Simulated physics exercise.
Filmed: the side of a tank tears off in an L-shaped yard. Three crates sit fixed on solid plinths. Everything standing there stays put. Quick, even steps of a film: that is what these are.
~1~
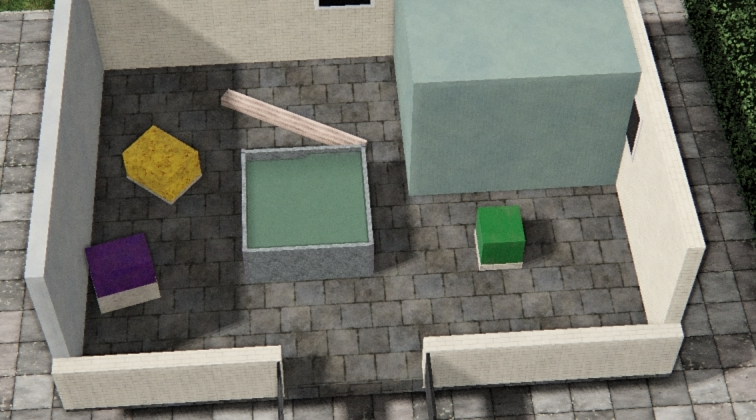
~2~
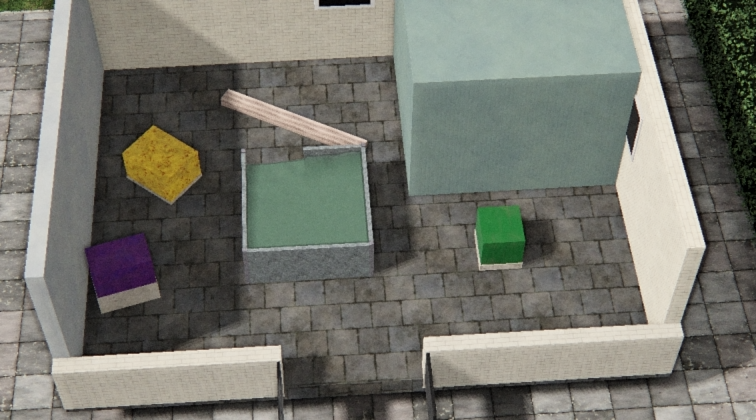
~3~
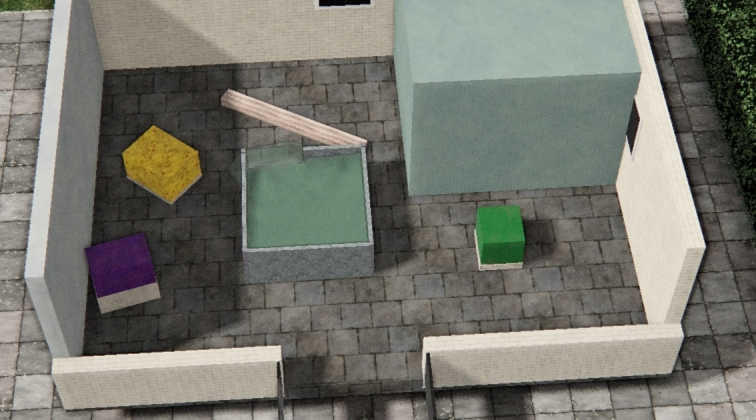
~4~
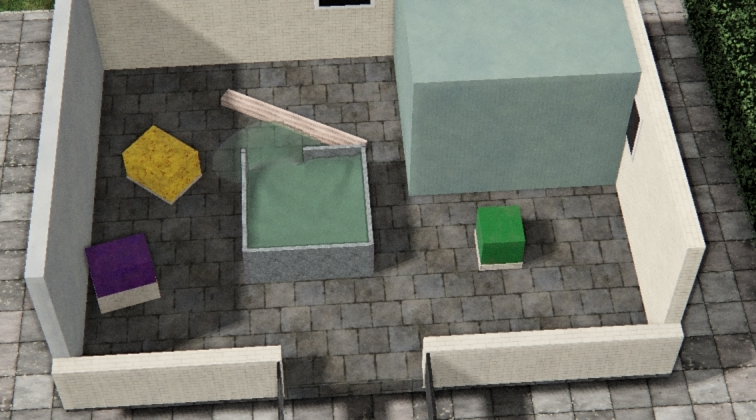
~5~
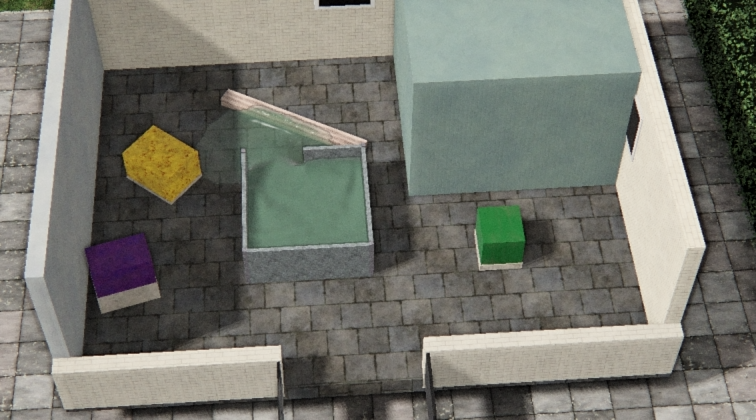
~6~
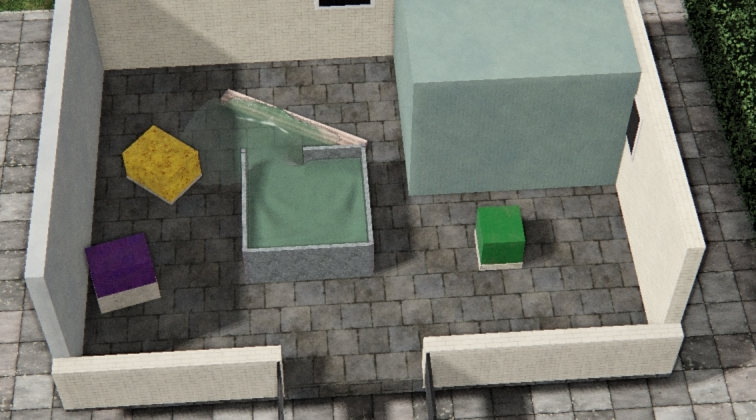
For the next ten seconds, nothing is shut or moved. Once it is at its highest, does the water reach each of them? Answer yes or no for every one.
Yellow crate: Yes, it gets wet; green crate: No, it stays dry; purple crate: No, it stays dry.
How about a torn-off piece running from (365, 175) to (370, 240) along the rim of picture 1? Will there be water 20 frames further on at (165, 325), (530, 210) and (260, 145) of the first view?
The first comes out untouched, the second soaked, the third untouched.
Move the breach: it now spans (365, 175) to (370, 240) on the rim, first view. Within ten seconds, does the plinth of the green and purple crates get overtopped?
First, the green crate is flooded; second, the purple crate is not reached.
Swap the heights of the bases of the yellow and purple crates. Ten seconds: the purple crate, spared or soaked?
The purple crate gets flooded.
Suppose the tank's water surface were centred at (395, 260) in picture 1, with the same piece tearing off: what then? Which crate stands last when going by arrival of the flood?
Last: The green one.
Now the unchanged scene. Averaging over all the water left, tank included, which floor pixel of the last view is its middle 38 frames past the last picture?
The water's centre sits above (244, 168).
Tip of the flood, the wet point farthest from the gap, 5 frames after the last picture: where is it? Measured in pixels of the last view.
About (126, 74).
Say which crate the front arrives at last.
My guess: The one in green.
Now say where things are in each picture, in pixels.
In the first picture, the open tank at (306, 200) is whole and still.
In the second picture, the front is at a hidden place, out from the gap on the open tank's far side.
In the third picture, the front is at (305, 149), out from the gap on the open tank's far side.
In the fourth picture, water pours out on the open tank's far side and has run to (261, 124).
In the fifth picture, the front is at (231, 112), out from the gap on the open tank's far side.
In the sixth picture, the front is at (213, 103), out from the gap on the open tank's far side.
A moment on, water covers 25 % of the floor; the yellow crate water round its plinth, the green crate not reached, the purple crate not reached.
Next, water covers 30 % of the floor; the yellow crate water round its plinth, the green crate not reached, the purple crate not reached.
Then, water covers 40 % of the floor; the yellow crate water round its plinth, the green crate not reached, the purple crate water round its plinth.
Later, water covers 60 % of the floor; the yellow crate water round its plinth, the green crate water round its plinth, the purple crate water round its plinth.
In the end, water covers 80 % of the floor; the yellow crate was topped, the green crate stayed above the water, the purple crate stayed above the water.
